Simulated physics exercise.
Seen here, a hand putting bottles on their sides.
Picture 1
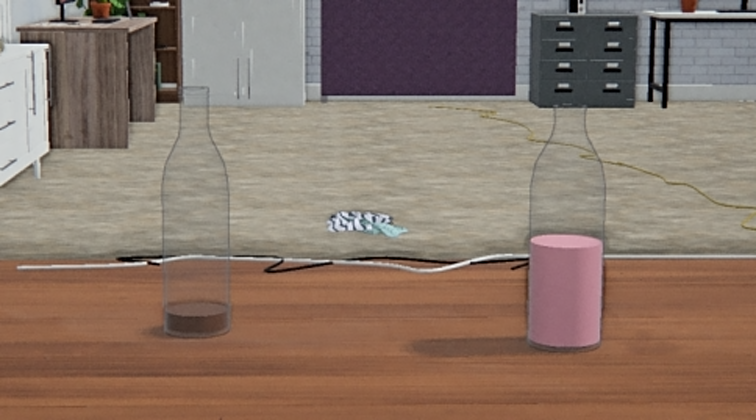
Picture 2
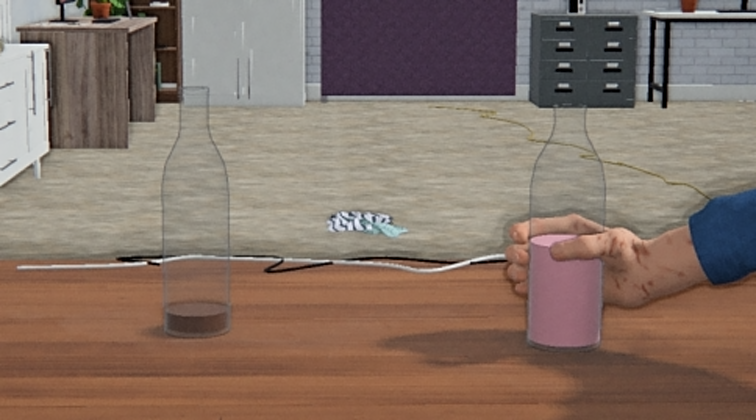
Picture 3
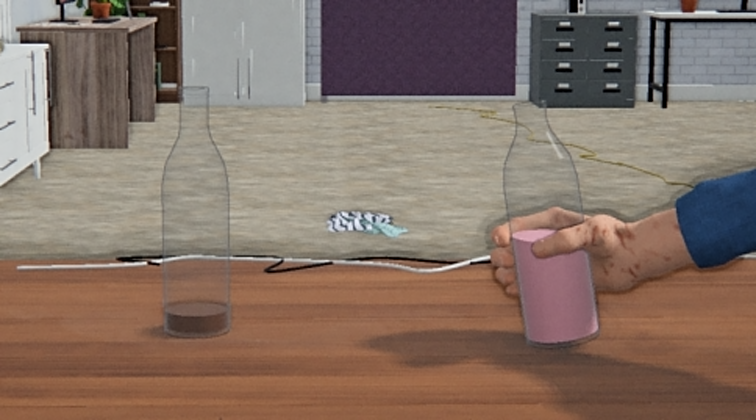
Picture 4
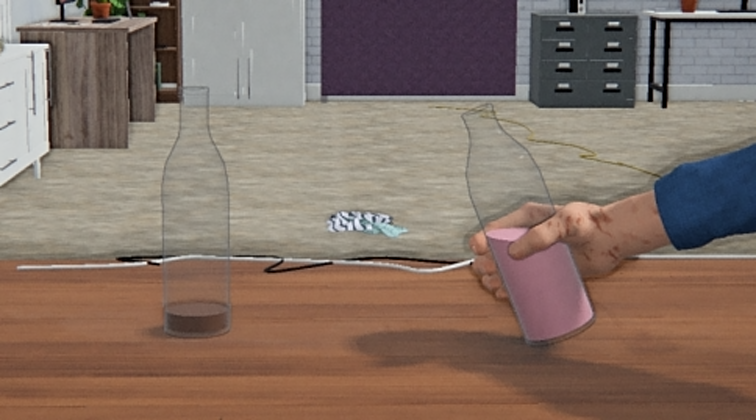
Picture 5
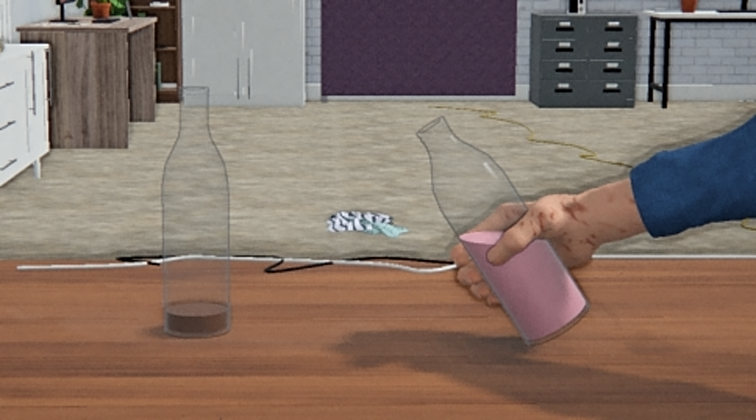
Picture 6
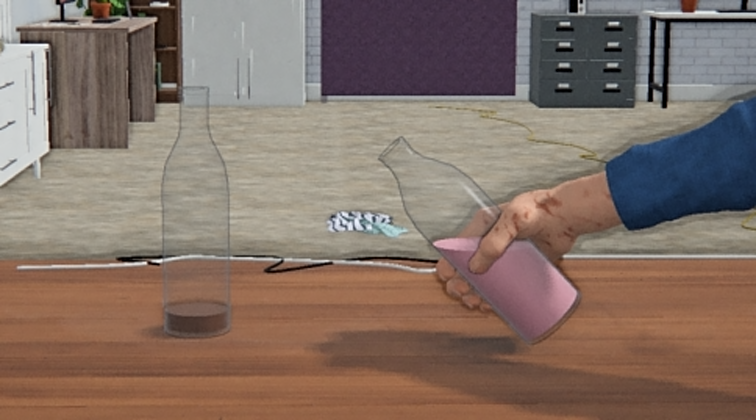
A hand in a blue sleeve reaches in from the right over a brown wooden tabletop, seen from a fixed, level view with a beige-floored room of cabinets and a purple panel behind. Two clear open bottles stand upright, the left nearly empty with dark brown contents, the right about half full of pink liquid. The hand grips the right bottle and tilts it steadily leftward, its pink surface shifting inside, while the left bottle stays still.
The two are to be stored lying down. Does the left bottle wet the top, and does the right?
The left one keeps it in and the right one leaks.
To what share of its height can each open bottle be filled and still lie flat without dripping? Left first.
Roughly 20 per cent, then 24 per cent.
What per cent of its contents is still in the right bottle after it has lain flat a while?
Some 55 per cent.
Shortly, the right bottle is nearly down; right bottle, no leak.
Then, the right bottle lies flat; right bottle, it leaks.
At the finish, both lie flat; right bottle, it leaks; left bottle, no leak.
